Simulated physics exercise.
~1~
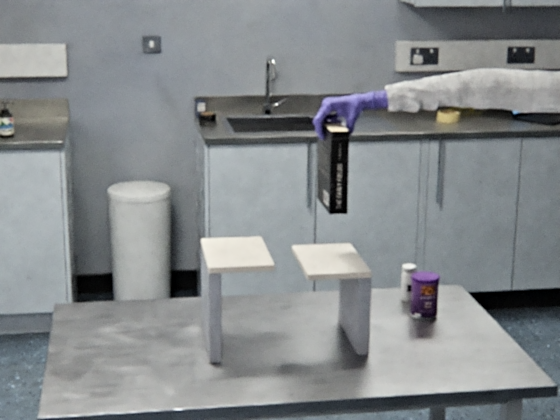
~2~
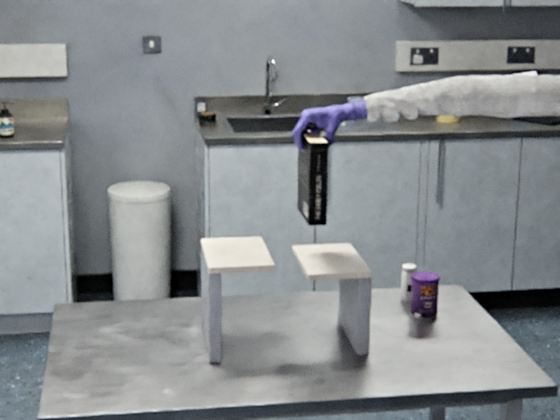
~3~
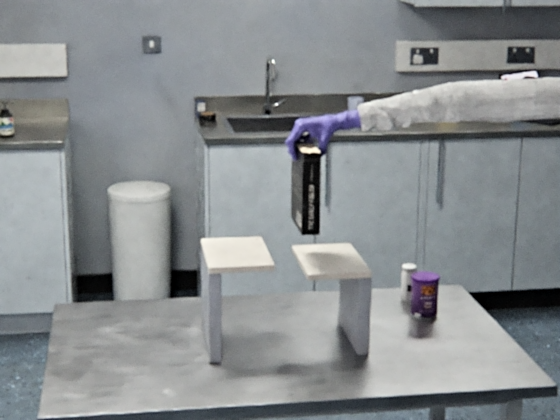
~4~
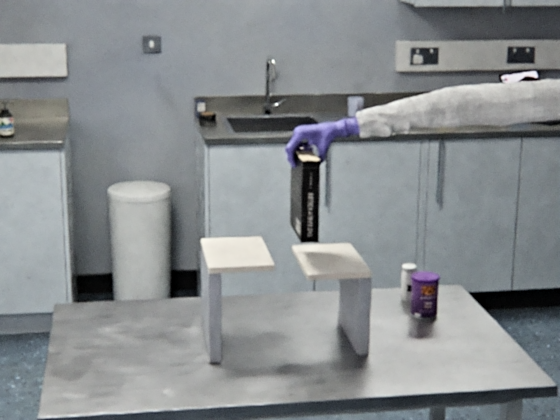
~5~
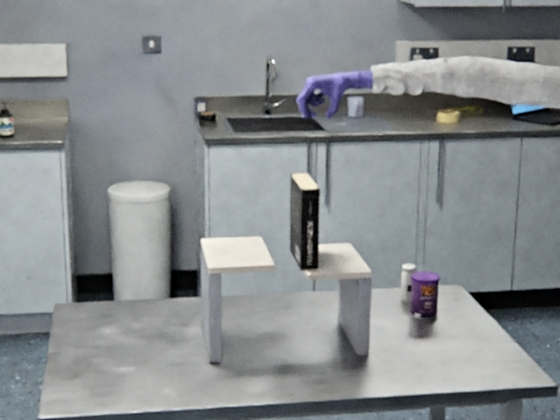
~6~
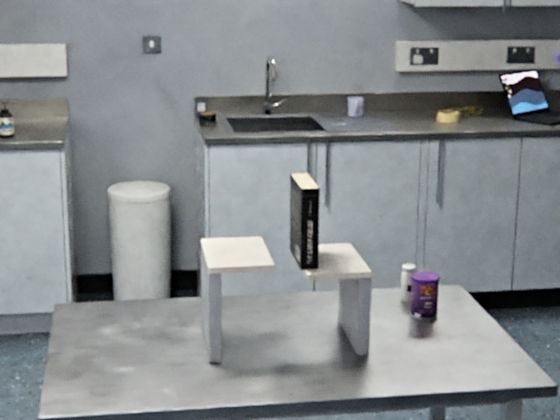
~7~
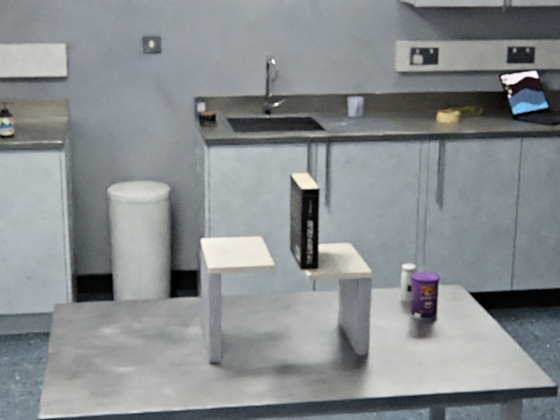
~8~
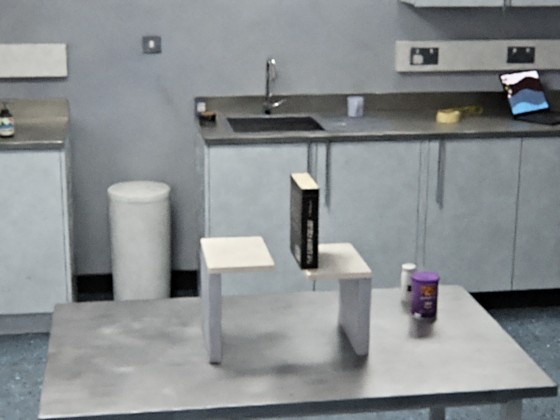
The video shows a purple-gloved hand holding an upright black book above two separate supports on a table, beside a purple tin and a white shaker. The hand moves the book left and down, releases it and withdraws, and the book stays standing on the right support.
